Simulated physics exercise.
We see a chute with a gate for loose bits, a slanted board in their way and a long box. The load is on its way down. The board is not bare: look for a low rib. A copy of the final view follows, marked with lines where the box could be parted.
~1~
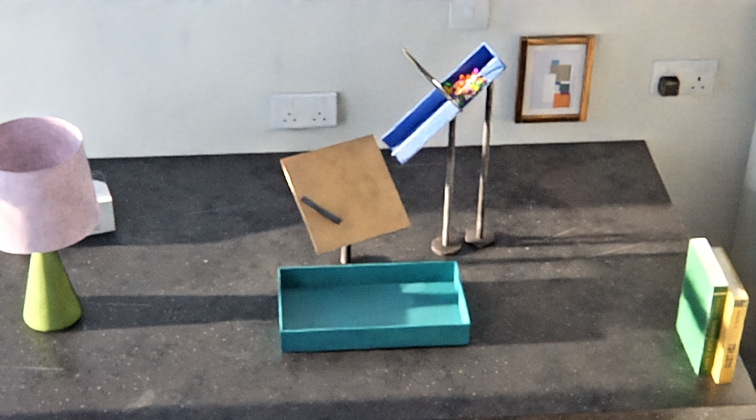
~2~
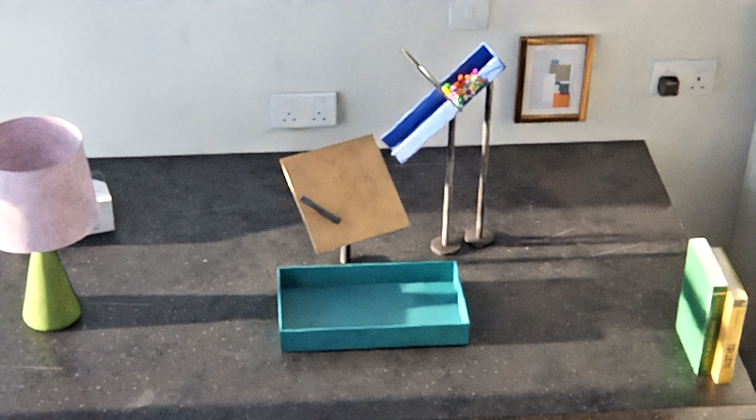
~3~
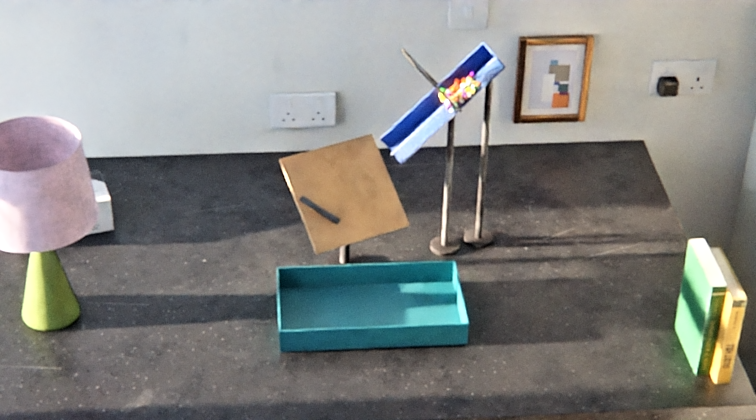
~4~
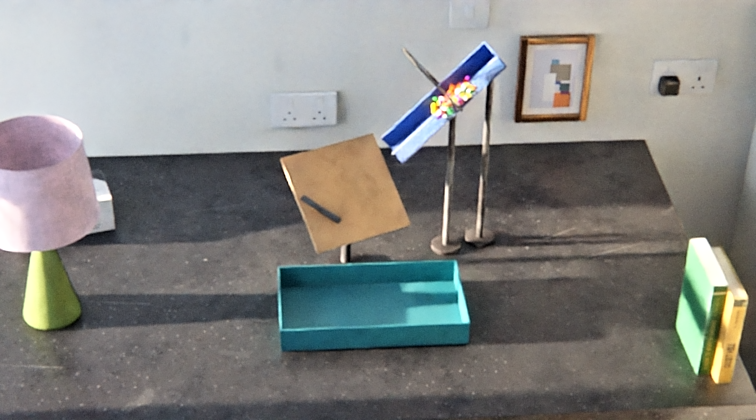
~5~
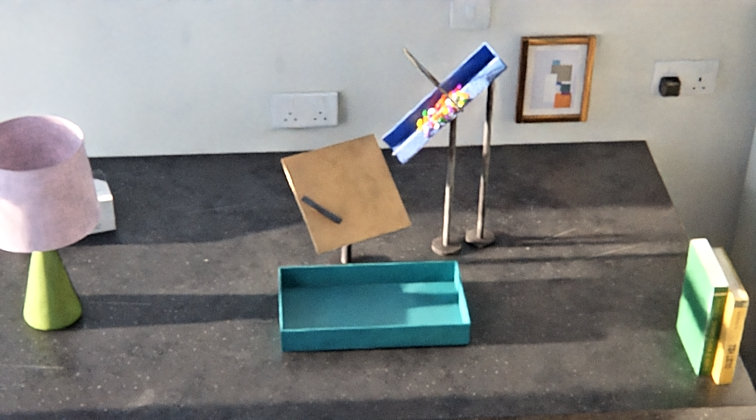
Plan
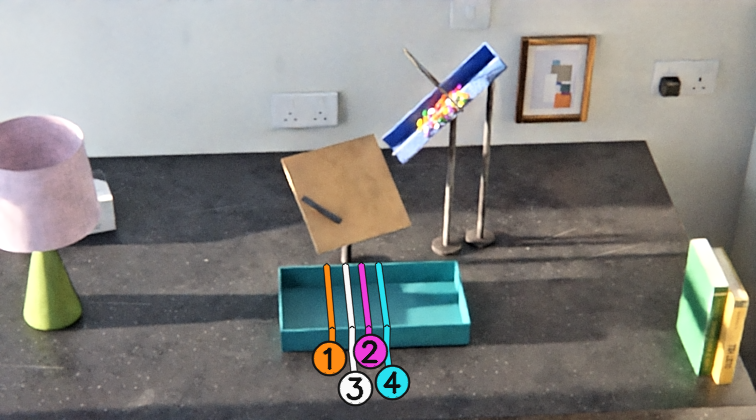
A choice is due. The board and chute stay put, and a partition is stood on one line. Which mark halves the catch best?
2 beats the others.
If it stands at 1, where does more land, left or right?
Right.
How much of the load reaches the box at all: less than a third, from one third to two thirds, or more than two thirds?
It is more than two thirds.
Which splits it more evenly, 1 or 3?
Line 3.
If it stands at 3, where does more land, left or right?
More lands on the right.
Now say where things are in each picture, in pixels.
The first picture shows load behind the gate at (460, 89), jelly beans; lip of the chute at (397, 157), sloping fairly steeply.
The second picture shows middle of the board at (346, 192), tilted fairly steeply; middle of its low edge at (365, 239); of its high edge at (327, 146).
The third picture shows front corners of the box at (280, 331) and (468, 323), empty; front of the load at (451, 110).
The fourth picture shows middle of the load at (454, 102); its front at (435, 111), about a quarter of the way to the lip; rib from (303, 195) to (341, 220).
The fifth picture shows middle of the load at (444, 112); its front at (421, 129), about half of the way to the lip.
On the marked copy, line 1 crosses the front rim at (332, 329); line 2 crosses the front rim at (368, 327); line 3 crosses the front rim at (352, 328); line 4 crosses the front rim at (386, 326).
Choosing 1, of what is caught, none on the left of the divider, all on the right.
Choosing 2, of what is caught, about two thirds on the left of the divider, about a third on the right.
Choosing 3, of what is caught, about a quarter on the left of the divider, most on the right.
Choosing 4, of what is caught, most on the left of the divider, a small part on the right.
